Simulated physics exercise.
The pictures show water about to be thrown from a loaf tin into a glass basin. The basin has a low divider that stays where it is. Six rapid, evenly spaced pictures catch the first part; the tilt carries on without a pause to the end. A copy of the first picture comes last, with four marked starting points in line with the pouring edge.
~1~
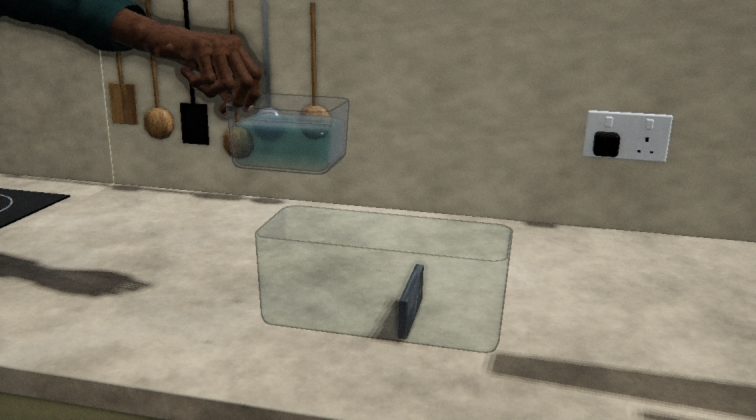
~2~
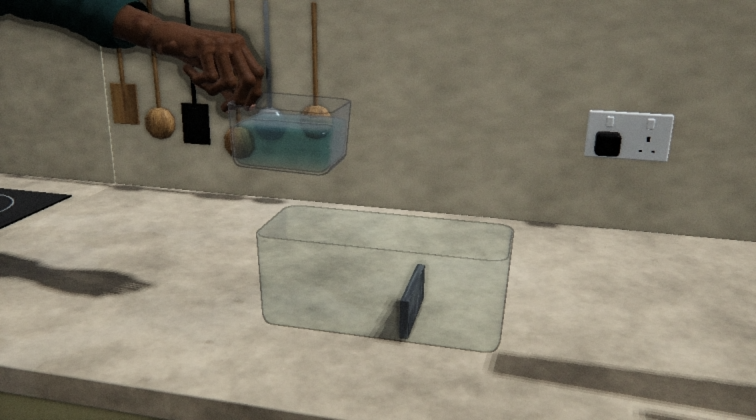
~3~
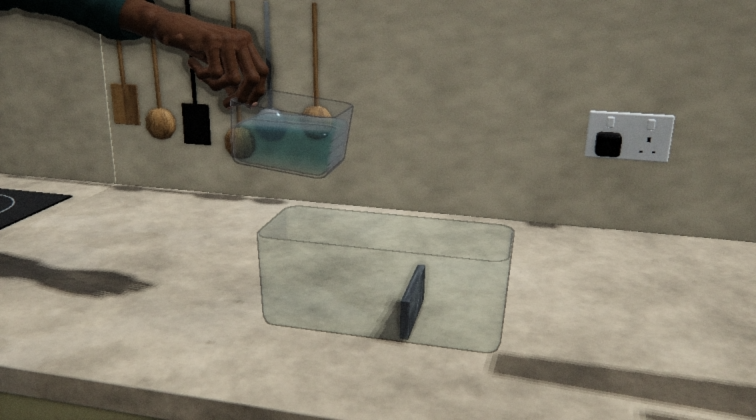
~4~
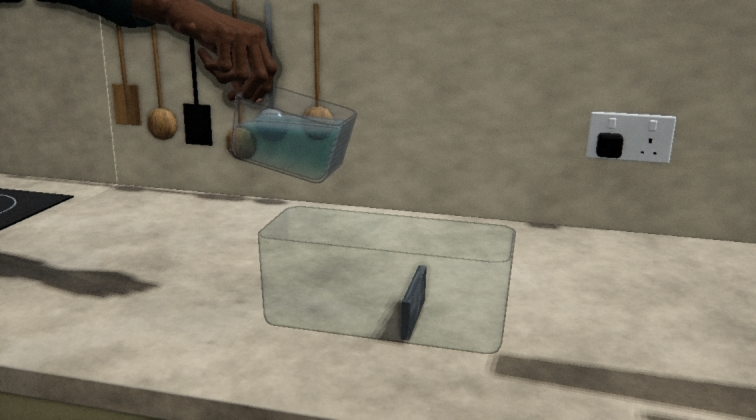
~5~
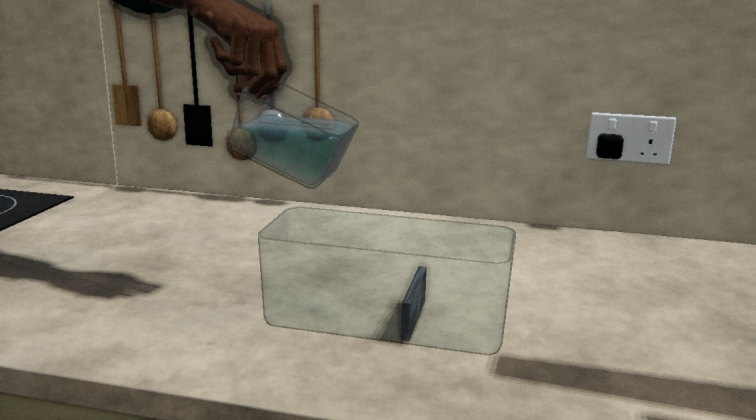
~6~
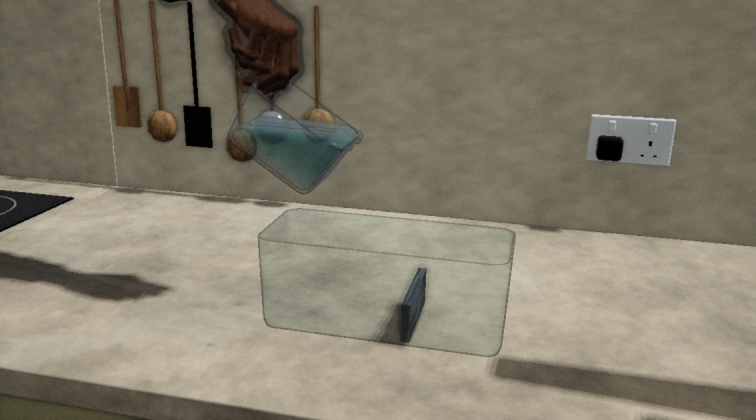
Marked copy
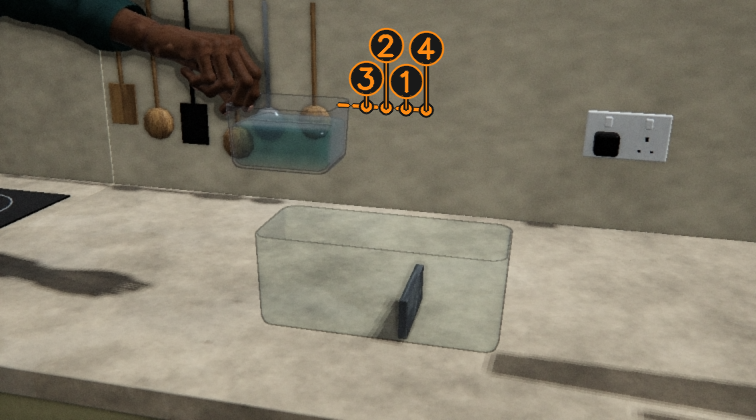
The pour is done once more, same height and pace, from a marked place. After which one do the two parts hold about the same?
Take 3.
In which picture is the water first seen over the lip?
Picture 6.
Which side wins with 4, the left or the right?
The right one.
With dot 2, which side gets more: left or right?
The right side.
In orange, 1 at (406, 109); 2 at (386, 107); 3 at (366, 106); 4 at (426, 110).
For dot 1, about 14 % ends left of the wall and 86 % right of it.
For dot 2, about 31 % ends left of the wall and 69 % right of it.
For dot 3, about 47 % ends left of the wall and 52 % right of it.
For dot 4, about 7 % ends left of the wall and 93 % right of it.
